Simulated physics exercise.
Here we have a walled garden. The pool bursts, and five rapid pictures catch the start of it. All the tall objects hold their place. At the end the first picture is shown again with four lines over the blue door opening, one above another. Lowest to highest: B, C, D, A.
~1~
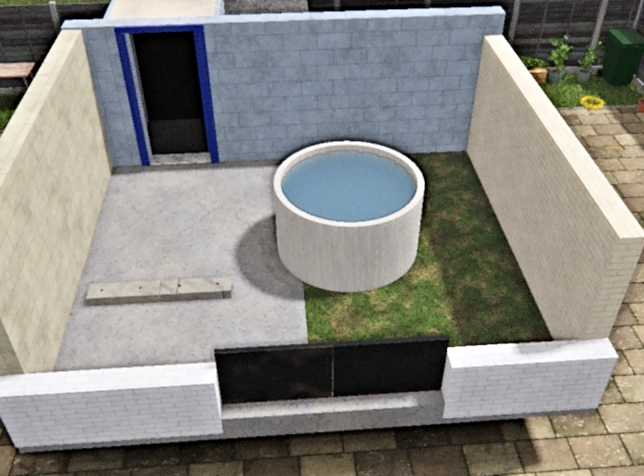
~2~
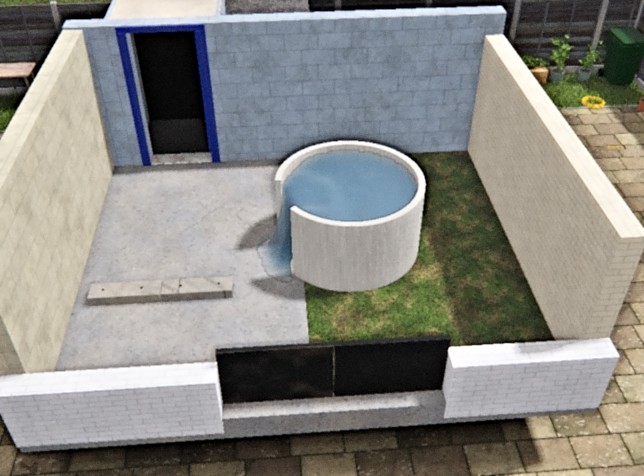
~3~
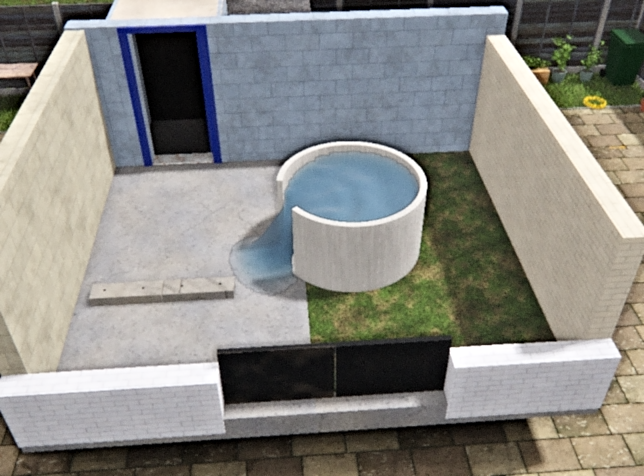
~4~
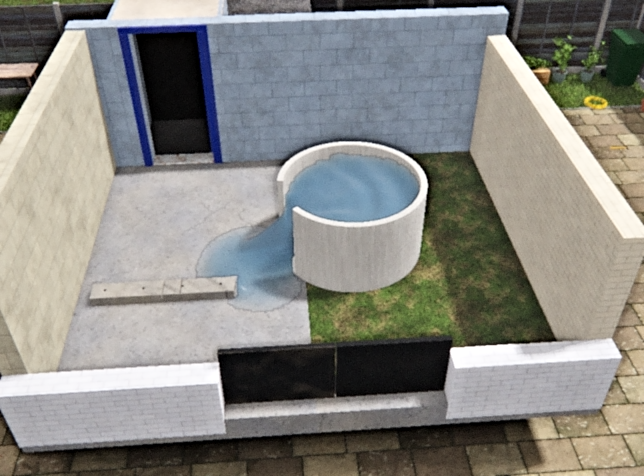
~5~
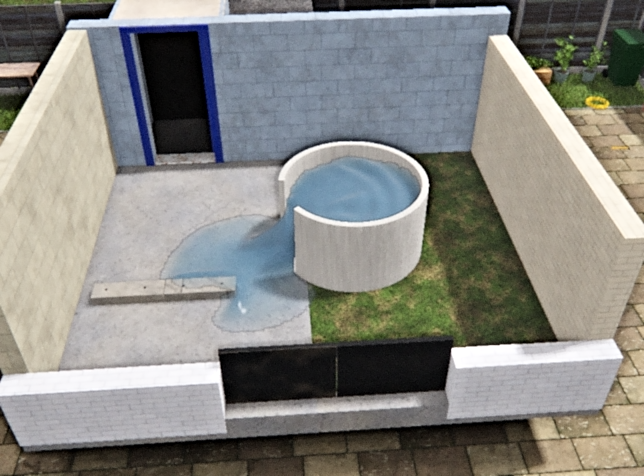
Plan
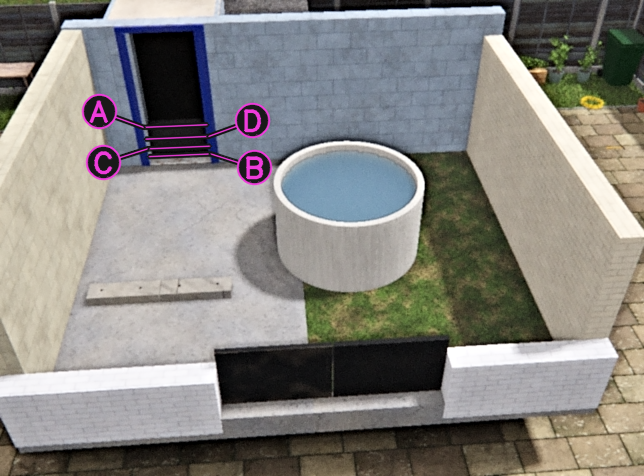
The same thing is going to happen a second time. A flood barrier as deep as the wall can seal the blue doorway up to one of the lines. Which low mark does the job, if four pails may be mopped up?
Choose B.
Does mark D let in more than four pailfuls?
No.
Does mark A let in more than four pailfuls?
No.
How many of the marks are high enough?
All of the four.
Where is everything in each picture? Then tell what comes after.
Water in the pool at rest, its middle at (349, 186); foot of the blue doorway at (181, 163); shut gate at (332, 352).
Water covers 1 % of the ground and shows as far out as (273, 240).
Water covers 3 % of the ground and shows as far out as (236, 255).
Water covers 6 % of the ground and shows as far out as (205, 280).
Water covers 11 % of the ground and shows as far out as (165, 284).
On the marked copy, A at (175, 126); B at (180, 155); C at (178, 147); D at (177, 137); from the bottom up B, C, D, A.
If A is chosen, nothing gets over.
If B is chosen, a bucket or two gets in.
If C is chosen, nothing gets over.
If D is chosen, nothing gets over.
